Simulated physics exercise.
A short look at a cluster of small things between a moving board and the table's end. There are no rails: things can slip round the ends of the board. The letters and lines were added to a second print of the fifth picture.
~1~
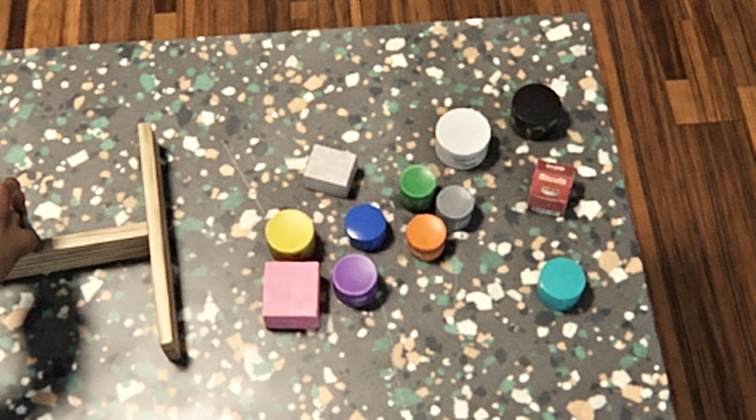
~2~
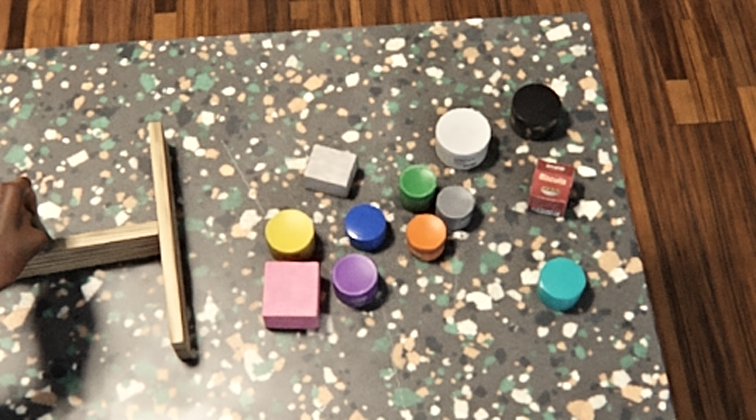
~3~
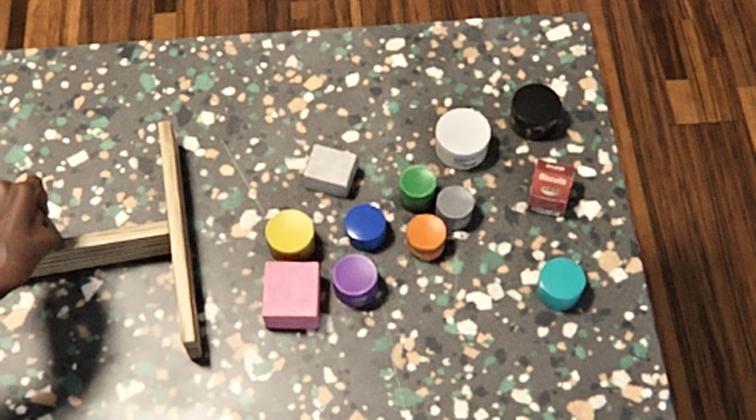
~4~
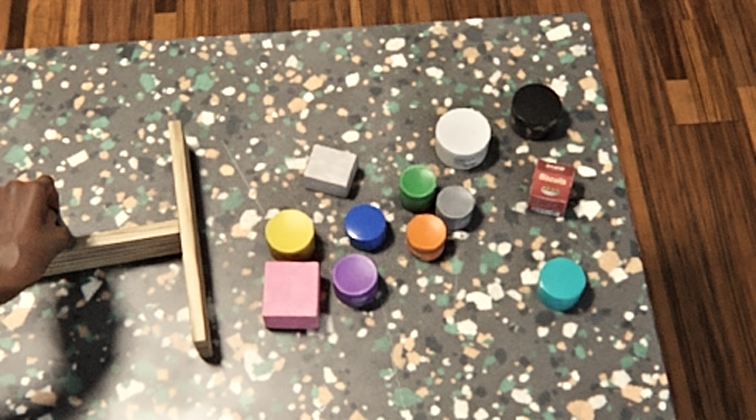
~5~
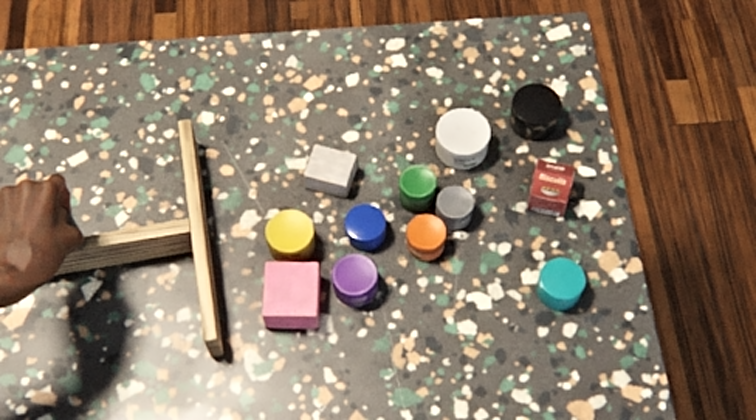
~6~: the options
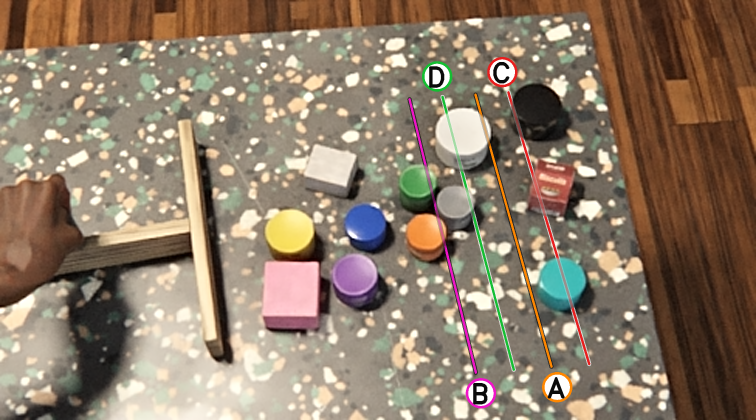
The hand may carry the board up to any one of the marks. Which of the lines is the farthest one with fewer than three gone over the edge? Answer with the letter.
C.
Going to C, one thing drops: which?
It is the red packet.
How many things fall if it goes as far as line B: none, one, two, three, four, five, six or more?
The count is none.
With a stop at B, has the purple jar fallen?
No.
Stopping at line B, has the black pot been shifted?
No.
On the marked copy, A at (511, 221); B at (440, 226); C at (546, 219); D at (476, 224).
With C. Early on, board (323, 214); pink block (369, 288); purple jar (417, 273).
Further on, board (448, 205); turquoise pot (583, 289); black pot (544, 109).
At the end, board (546, 198); red packet over the edge; purple jar (640, 260); one fallen.
As for the rest, A is within the limit but short; B is within the limit but short; D is within the limit but short.
